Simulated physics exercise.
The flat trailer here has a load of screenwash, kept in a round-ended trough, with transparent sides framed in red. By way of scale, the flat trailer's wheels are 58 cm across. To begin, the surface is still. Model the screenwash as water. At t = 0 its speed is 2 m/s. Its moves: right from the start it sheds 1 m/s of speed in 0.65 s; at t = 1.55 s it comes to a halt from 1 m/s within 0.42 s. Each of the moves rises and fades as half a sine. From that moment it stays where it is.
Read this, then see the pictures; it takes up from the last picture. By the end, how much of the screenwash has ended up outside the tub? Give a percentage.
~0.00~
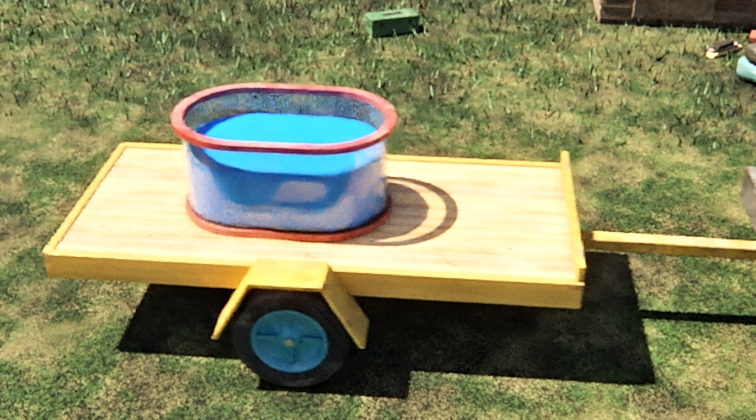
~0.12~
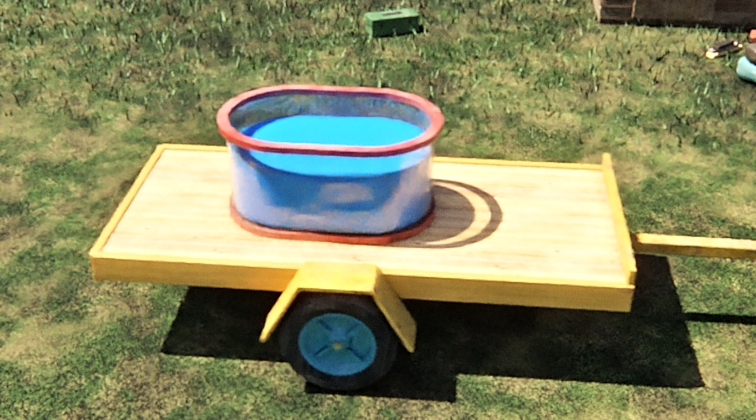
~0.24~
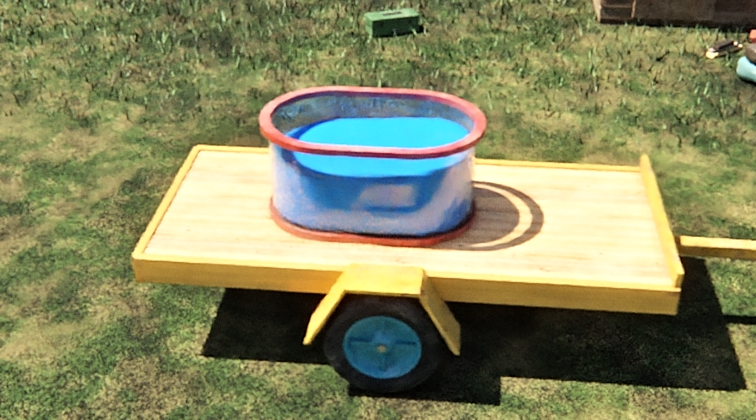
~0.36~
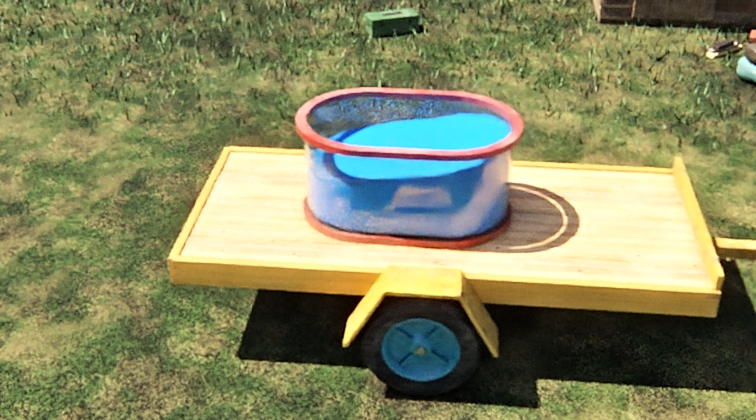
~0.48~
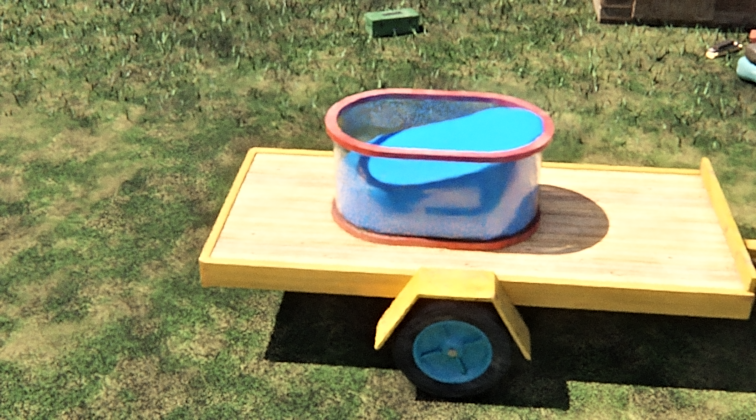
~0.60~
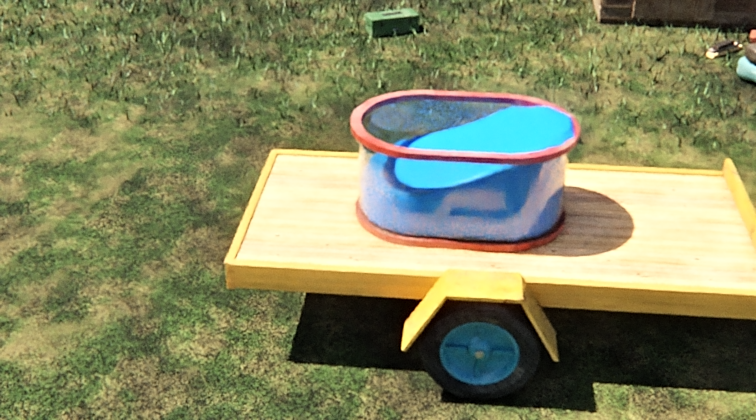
Close to 10 per cent.
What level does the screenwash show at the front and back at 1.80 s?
At that moment it stands around 58 cm in front and around 20 cm behind.
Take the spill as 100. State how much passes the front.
Share: Near 80%.
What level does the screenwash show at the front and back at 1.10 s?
Heights: Front 26 cm, then back 52 cm.
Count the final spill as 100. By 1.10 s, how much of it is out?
About 0 percent, give or take.
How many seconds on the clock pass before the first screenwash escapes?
That happens at some 1.6 s.
After 1.10 s the surface is 26 cm up at the front and 52 cm at the back; nothing has left.
After 1.80 s the surface is 58 cm up at the front and 20 cm at the back; 1 per cent is out, over the front and the back.
After 2.50 s the surface is 23 cm up at the front and 55 cm at the back; 7 per cent is out, over the front.
After 4.95 s 10 per cent is out, over the front, 21 of 211 litres.
